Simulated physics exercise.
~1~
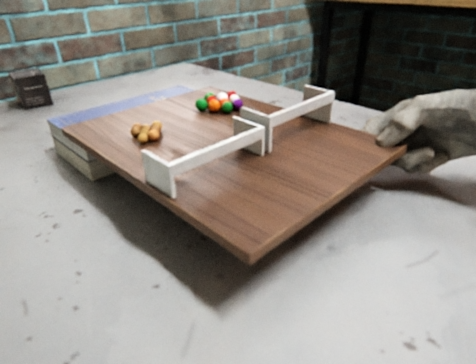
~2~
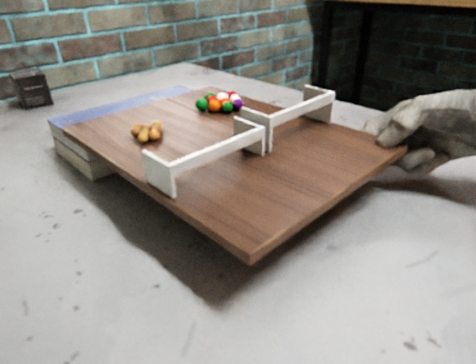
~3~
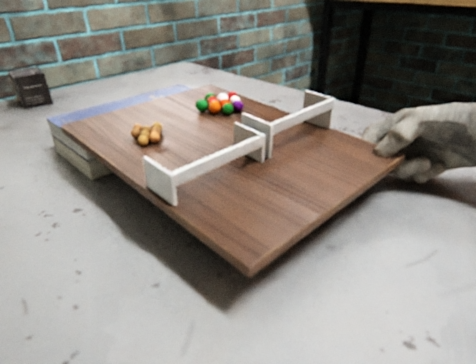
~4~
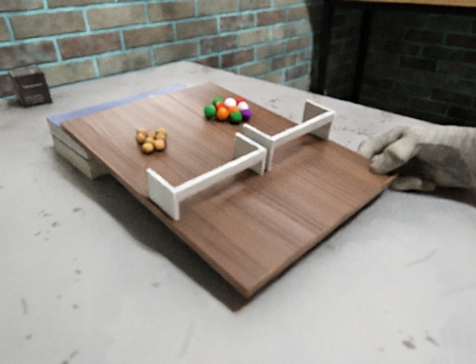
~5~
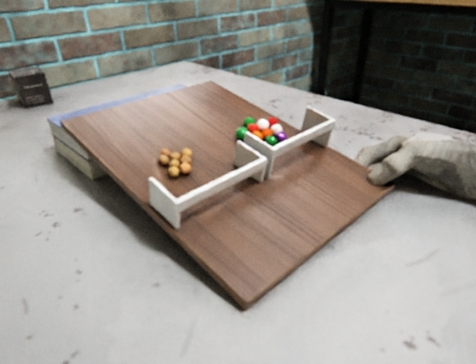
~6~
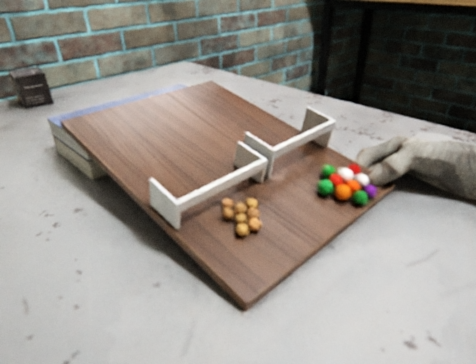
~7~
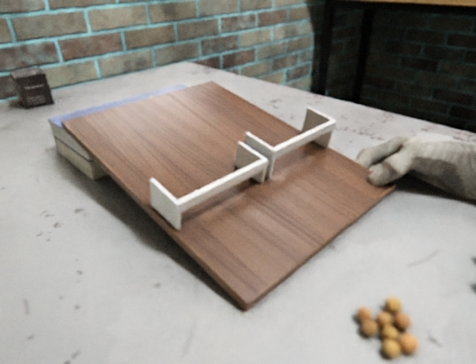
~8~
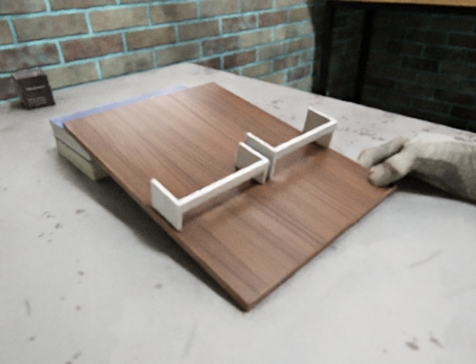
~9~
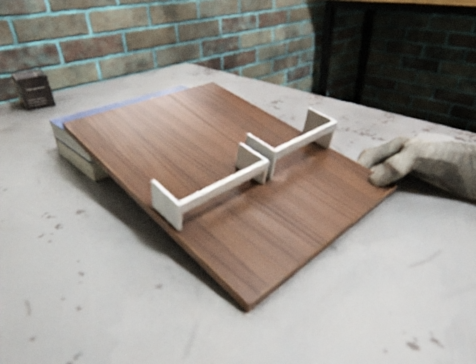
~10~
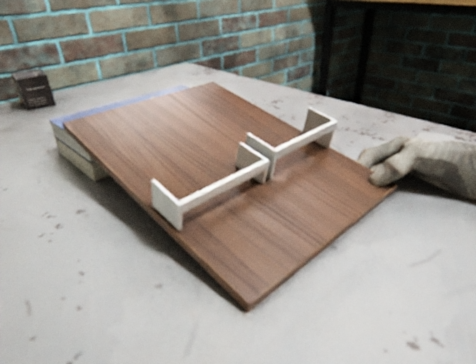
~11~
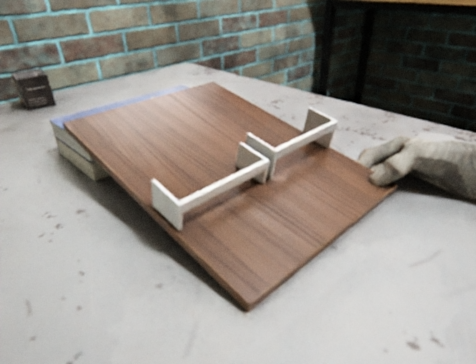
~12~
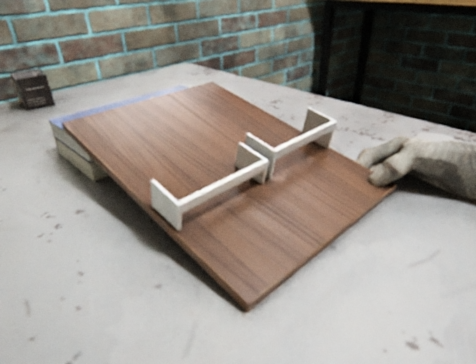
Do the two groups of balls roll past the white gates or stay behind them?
Both the tan balls in front and the multicoloured balls at the back roll on past the gates.
A grey hand lowering one end of a wooden board as tan and multicoloured balls roll past white gates and off, leaving it empty.
